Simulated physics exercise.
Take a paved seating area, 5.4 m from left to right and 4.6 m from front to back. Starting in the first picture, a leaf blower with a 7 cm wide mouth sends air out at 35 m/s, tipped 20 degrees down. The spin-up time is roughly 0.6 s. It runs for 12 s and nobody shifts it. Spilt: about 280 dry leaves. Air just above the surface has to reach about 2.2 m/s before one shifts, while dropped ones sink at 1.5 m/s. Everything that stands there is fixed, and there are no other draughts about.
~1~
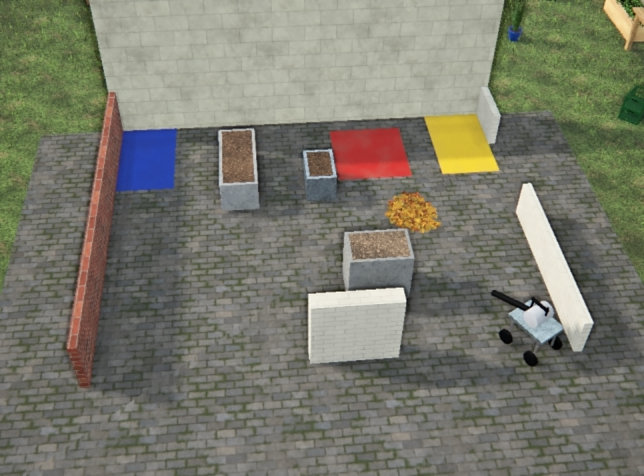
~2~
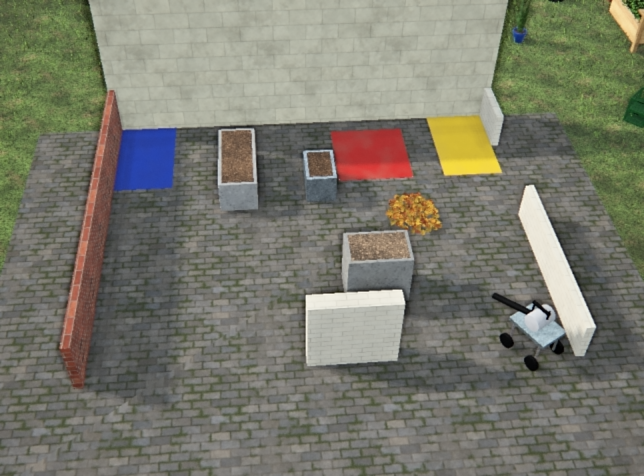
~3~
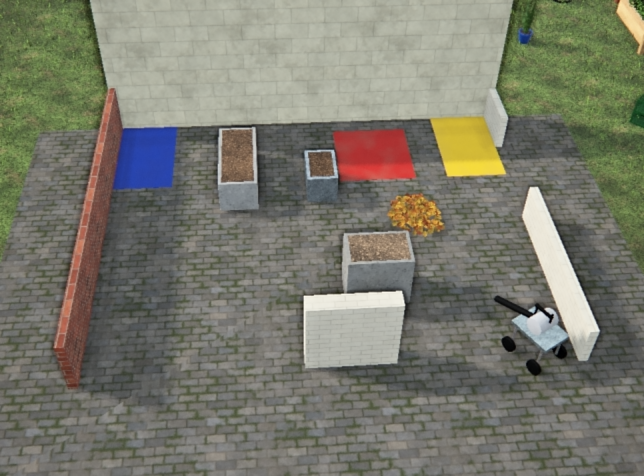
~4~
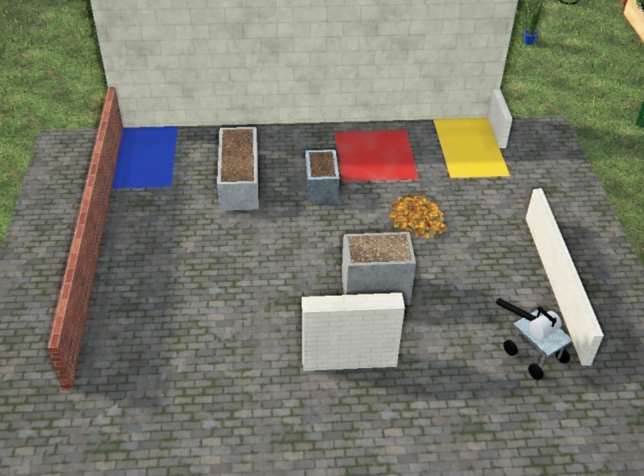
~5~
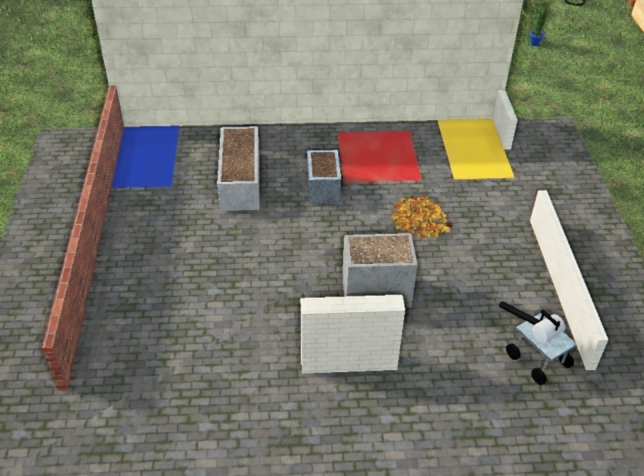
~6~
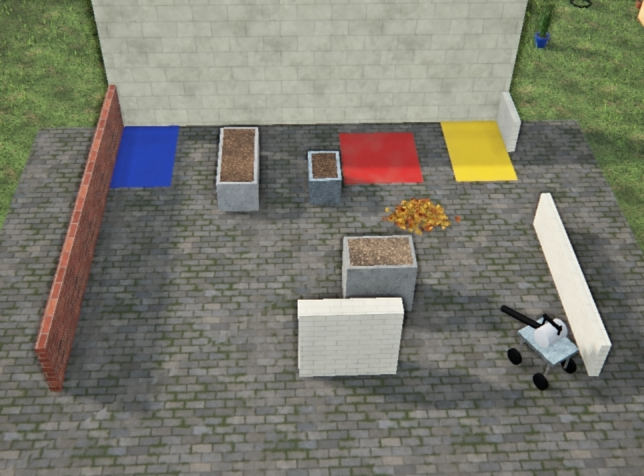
A paved seating area backed by a pale block wall and edged with grass is seen from high above. Three soil-filled grey planters stand among blue, red and yellow ground patches, with a brick wall at left, low white walls at centre and right, and a leaf blower near an orange-brown leaf pile. The camera drifts slightly, the leaves lie still, then the pile flattens and spreads a little.
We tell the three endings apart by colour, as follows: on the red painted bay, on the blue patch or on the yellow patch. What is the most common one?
My pick is red.
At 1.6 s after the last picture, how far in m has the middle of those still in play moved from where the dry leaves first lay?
The centre ends up some 1.6 m from the start.
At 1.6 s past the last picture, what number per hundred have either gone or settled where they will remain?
Roughly 5 per cent of them.
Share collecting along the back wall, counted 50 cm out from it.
Estimate: Around 80 percent.
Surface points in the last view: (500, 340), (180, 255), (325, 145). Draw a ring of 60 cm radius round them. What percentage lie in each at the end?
In order: About 0 %, then 0 %, then 40 %.
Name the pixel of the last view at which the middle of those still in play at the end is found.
Centre point: About (364, 134).
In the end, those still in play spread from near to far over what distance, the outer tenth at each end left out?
About 0.4 m from near to far.
Then, 1.6 s after the last picture the count stands so, 0 % are on the yellow patch, 58 % on the red painted bay and 0 % on the blue patch; the middle of those still in play is near (366, 145).
Then, 3.0 s after the last picture the count stands so, 0 % are on the yellow patch, 51 % on the red painted bay and 0 % on the blue patch; the middle of those still in play is near (364, 140).
Then, 5.8 s after the last picture the count stands so, 0 % are on the yellow patch, 46 % on the red painted bay and 0 % on the blue patch; the middle of those still in play is near (363, 136).
Then, 11.1 s after the last picture, at the end, 0 % are on the yellow patch, 41 % on the red painted bay and 0 % on the blue patch; the middle of those still in play is near (364, 134).
